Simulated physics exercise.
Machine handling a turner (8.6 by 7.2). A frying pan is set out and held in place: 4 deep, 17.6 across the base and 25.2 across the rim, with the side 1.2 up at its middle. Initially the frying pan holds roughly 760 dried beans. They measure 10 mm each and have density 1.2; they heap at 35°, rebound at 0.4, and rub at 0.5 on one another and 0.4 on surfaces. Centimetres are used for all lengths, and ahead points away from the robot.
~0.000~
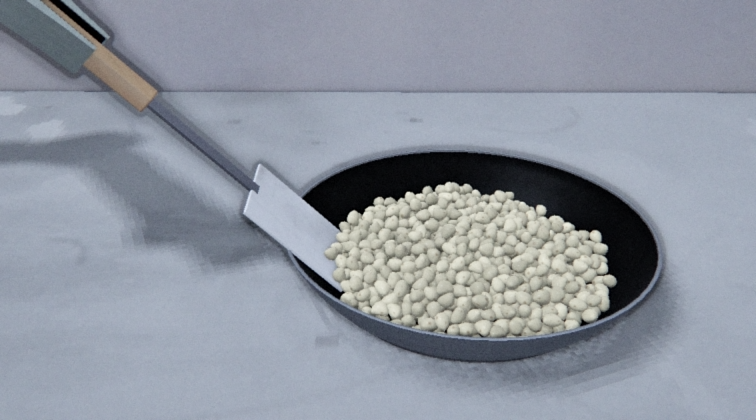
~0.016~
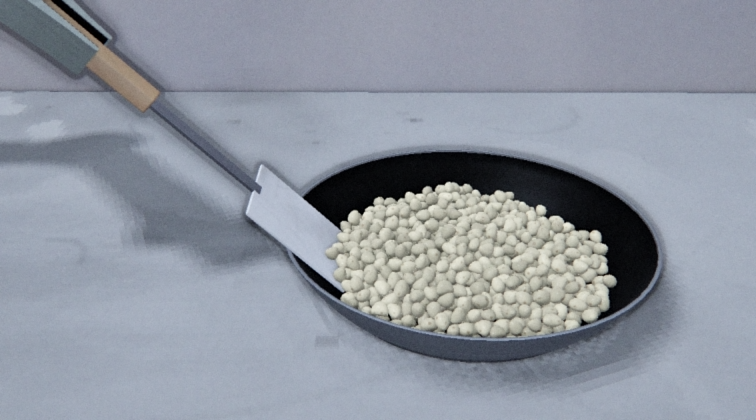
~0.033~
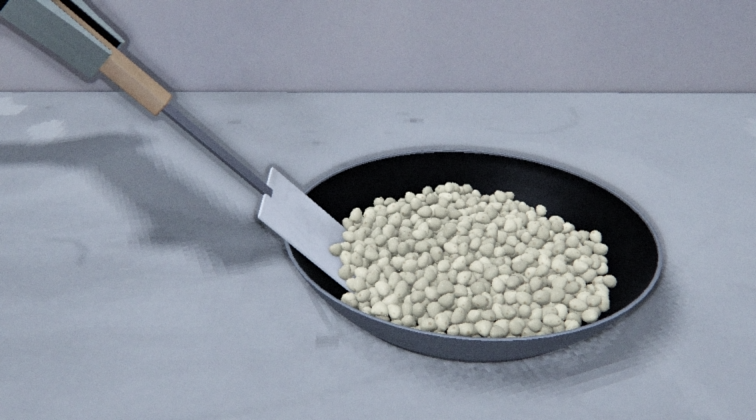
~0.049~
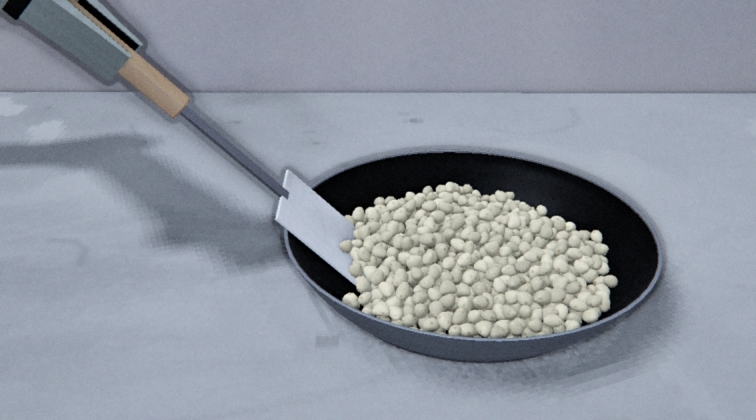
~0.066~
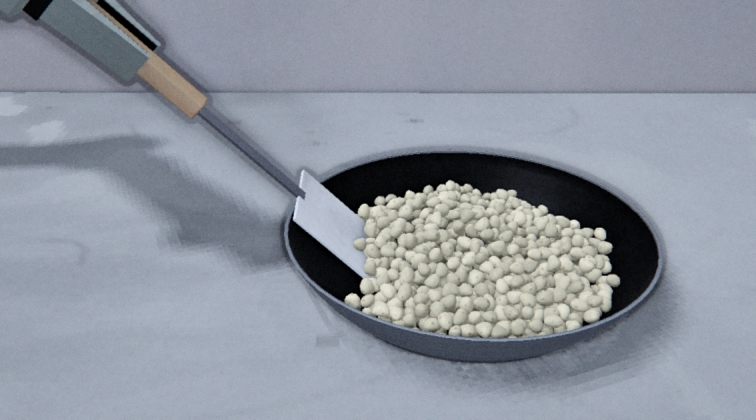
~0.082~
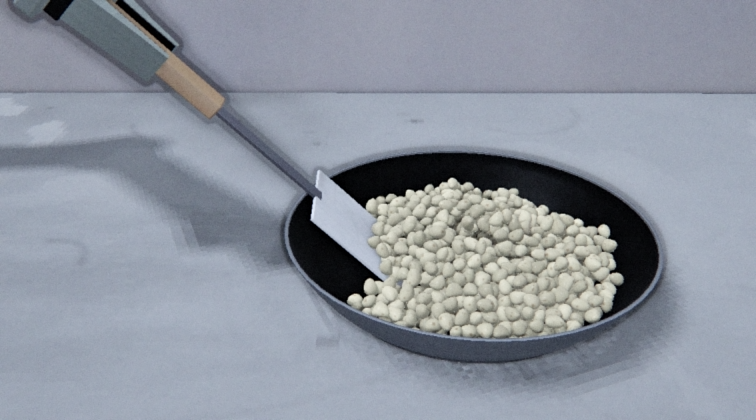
A black frying pan heaped with small, pale cream beans sits on a mottled blue-grey surface before a plain lavender-grey wall, seen from slightly above by a still camera. At the left, a grey machine arm holds a turner with a tan collar and a flat silver blade, slanting down into the pan. The blade slides slowly rightward, nudging the nearest beans together while the pan stays still.
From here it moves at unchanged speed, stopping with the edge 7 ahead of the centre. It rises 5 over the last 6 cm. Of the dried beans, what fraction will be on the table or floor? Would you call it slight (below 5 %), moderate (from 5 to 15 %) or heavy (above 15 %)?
I would call it moderate.
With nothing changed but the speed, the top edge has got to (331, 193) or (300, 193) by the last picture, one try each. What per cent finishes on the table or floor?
That comes to about 10 and about 5 percent, in that order.
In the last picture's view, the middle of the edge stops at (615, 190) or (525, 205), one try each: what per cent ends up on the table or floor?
Respectively some 20 and 0 percent end on the table or floor.
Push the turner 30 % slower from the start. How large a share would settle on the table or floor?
I'd say close to 0 per cent.
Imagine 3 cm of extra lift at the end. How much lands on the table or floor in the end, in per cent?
10 per cent.
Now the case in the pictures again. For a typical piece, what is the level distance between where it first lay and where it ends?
Roughly 3 cm.
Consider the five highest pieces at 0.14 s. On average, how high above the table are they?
About 5 cm.
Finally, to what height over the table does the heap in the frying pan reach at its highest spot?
Top of the heap: Roughly 5.5 cm above the table top.
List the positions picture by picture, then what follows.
Turner top edge at (252, 187), sloping 45°; upper third of the load around (455, 248), from x 330 to 610, top at y 190; 758 in the frying pan, in the first picture.
Turner top edge at (254, 188), sloping 45°; upper third of the load around (455, 248), from x 330 to 610, top at y 190, in the second picture.
Turner top edge at (266, 191), sloping 45°; upper third of the load around (453, 246), from x 335 to 610, top at y 190, in the third picture.
Turner top edge at (282, 193), sloping 45°; upper third of the load around (456, 242), from x 345 to 610, top at y 185, in the fourth picture.
Turner top edge at (299, 193), sloping 45°; upper third of the load around (461, 240), from x 350 to 615, top at y 185, in the fifth picture.
Turner top edge at (315, 193), sloping 45°; upper third of the load around (469, 238), from x 350 to 615, top at y 185; 758 in the frying pan, in the sixth picture.
After 0.14 s, sloping 45°, highest piece 5 above the table; 758 in the frying pan.
After 0.20 s, sloping 45°, highest piece 7 above the table; 758 in the frying pan.
After 0.43 s, sloping 45°, highest piece 5 above the table; 684 in the frying pan, 72 on the table or floor, 2 on the blade or in flight.
After 1.48 s, sloping 45°, highest piece 5 above the table; 684 in the frying pan, 74 on the table or floor.
At rest, 684 in the frying pan, 74 on the table or floor. That is 10 % on the table or floor.
